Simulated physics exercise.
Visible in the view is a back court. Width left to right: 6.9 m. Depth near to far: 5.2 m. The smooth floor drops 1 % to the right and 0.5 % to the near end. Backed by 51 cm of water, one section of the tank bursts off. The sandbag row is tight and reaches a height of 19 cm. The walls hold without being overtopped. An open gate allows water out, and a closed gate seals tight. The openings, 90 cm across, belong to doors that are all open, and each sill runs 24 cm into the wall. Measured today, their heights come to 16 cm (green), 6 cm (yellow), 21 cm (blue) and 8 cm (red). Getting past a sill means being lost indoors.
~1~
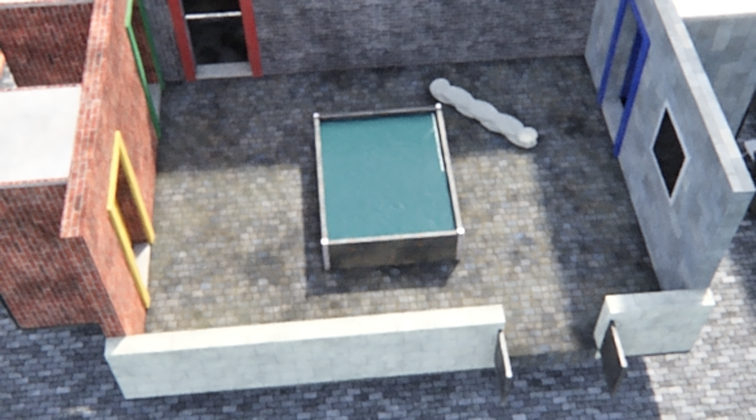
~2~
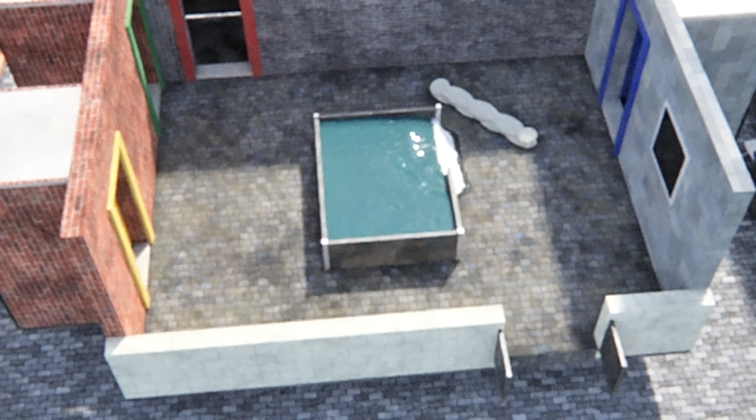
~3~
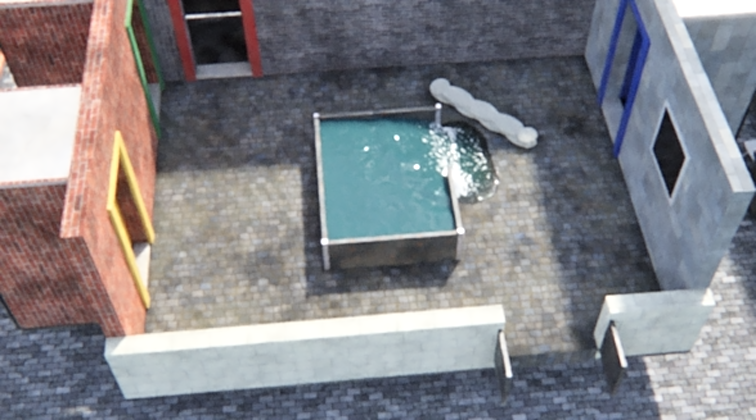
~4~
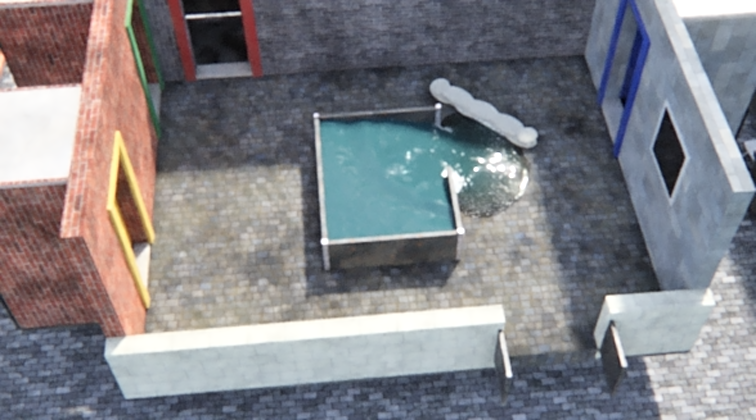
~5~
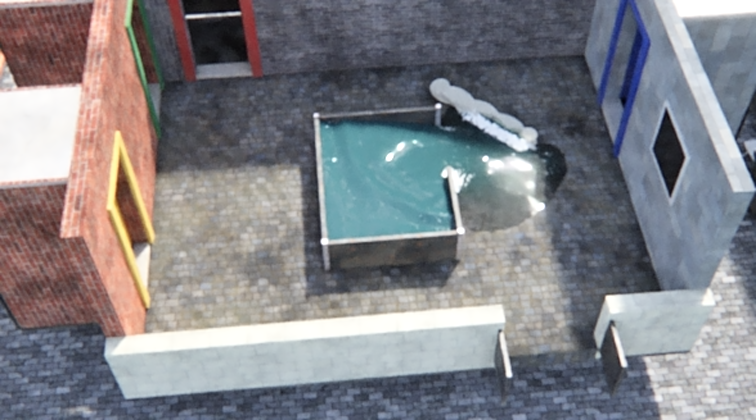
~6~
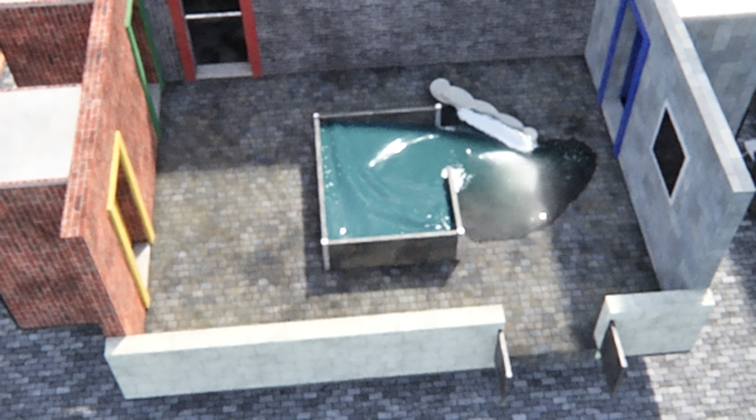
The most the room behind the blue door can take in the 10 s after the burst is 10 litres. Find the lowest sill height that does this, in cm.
The lowest height is about 13.5 cm.
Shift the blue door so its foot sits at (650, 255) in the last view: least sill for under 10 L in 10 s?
Minimum: Close to 15 cm.
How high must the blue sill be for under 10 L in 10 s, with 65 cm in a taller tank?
About 20 centimetres.
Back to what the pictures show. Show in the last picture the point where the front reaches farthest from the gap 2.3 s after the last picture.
Front tip: Approx. (669, 326) px.
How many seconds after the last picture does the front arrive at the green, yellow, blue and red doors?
Green = 4.5 s, yellow = 6.5 s, blue = 0.3 s, red = 3.0 s.
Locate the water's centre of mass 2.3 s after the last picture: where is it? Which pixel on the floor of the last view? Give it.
(473, 187), roughly.
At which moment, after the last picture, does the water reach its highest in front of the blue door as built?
Peak: Close to 1.4 s.
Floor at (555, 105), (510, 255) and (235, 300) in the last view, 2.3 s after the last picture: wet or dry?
So the three spots come out swamped, spared, spared, in that order.
Then, 0.7 s after the last picture water covers 20 % of the floor, deepest (37 cm) near (489, 133); 10 cm at the blue door, 0 litres in over its 21 cm sill.
Then, 2.3 s after the last picture water covers 40 % of the floor, deepest (32 cm) near (669, 326); 12 cm at the blue door, 0 litres in over its 21 cm sill.
Then, 9.3 s after the last picture water covers 95 % of the floor, deepest (12 cm) near (669, 326); 7 cm at the blue door, 0 litres in over its 21 cm sill.
At the blue door as built, the water peaked near 17 cm, 1.3 s after the last picture.
Run again over the same 10 s with other heights there, 14 litres in over 12.5 cm, 7 litres over 14.5 cm. The limit of 10 litres is kept from about 13.5 cm up.
